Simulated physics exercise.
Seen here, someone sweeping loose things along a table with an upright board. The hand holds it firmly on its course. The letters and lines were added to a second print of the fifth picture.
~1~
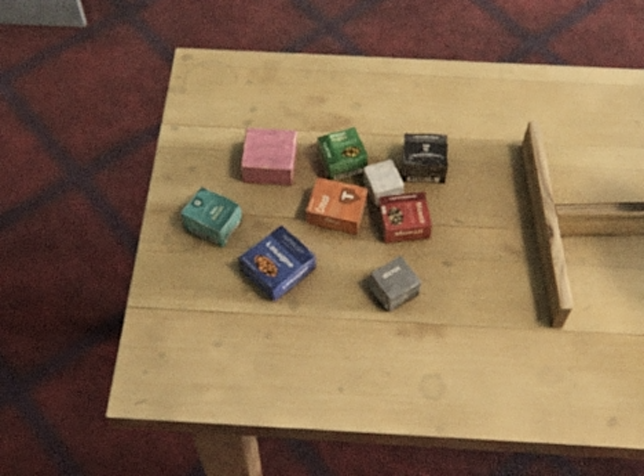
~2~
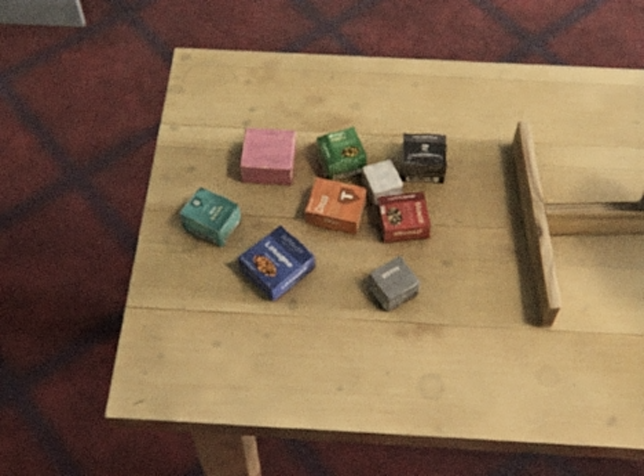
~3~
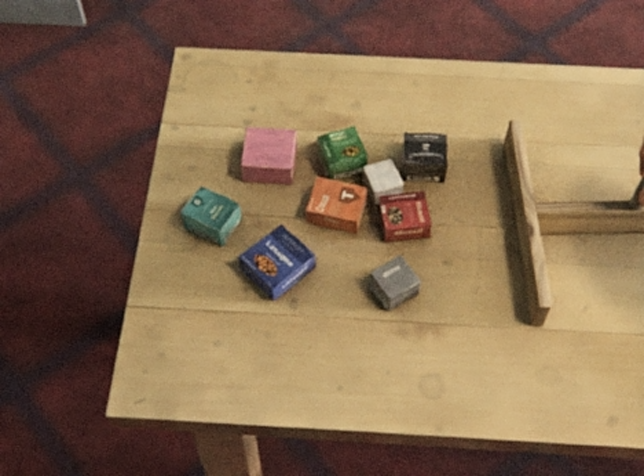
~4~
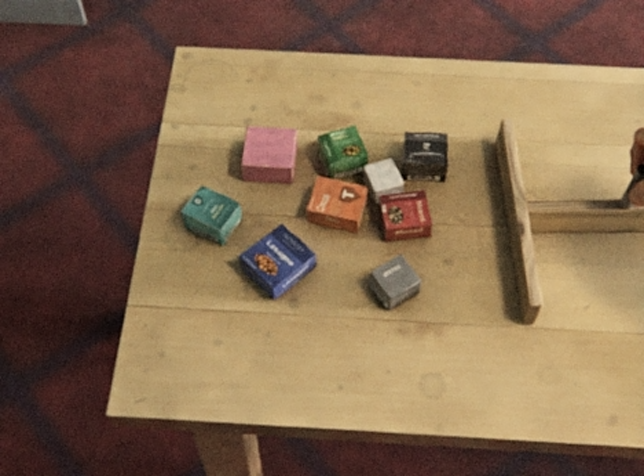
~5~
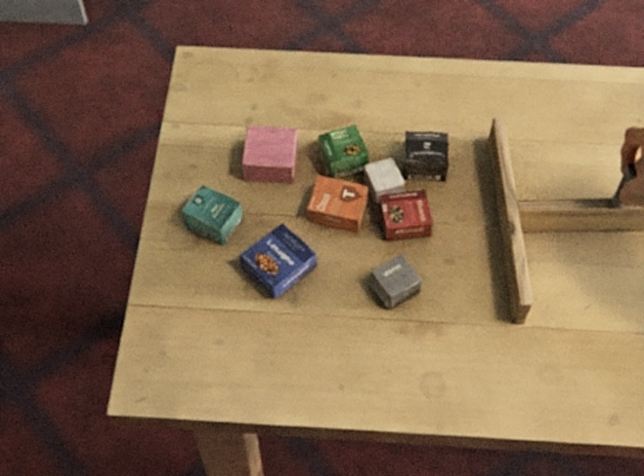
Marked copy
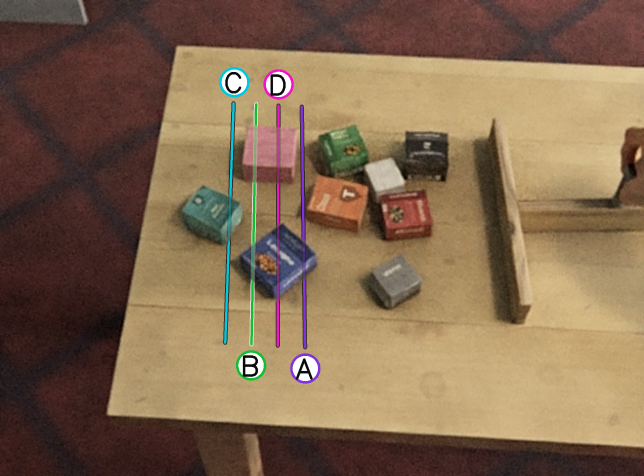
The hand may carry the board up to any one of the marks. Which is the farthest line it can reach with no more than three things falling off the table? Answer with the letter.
It can go as far as C.
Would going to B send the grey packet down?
No.
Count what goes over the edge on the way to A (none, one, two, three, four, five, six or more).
The count is none.
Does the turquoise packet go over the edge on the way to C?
Yes.
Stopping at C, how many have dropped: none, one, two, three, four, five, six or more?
In all, two.
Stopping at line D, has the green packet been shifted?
Yes.
On the copy, A at (303, 218); B at (254, 215); C at (230, 214); D at (278, 216).
On C. First, board (411, 200); green packet (328, 147); grey packet (381, 281).
Then, board (310, 194); turquoise packet (173, 220); pink block (192, 151).
Finally, board (232, 190); pink block over the edge; turquoise packet over the edge; two fallen.
By contrast, A is within the limit but short; B is within the limit but short; D is within the limit but short.
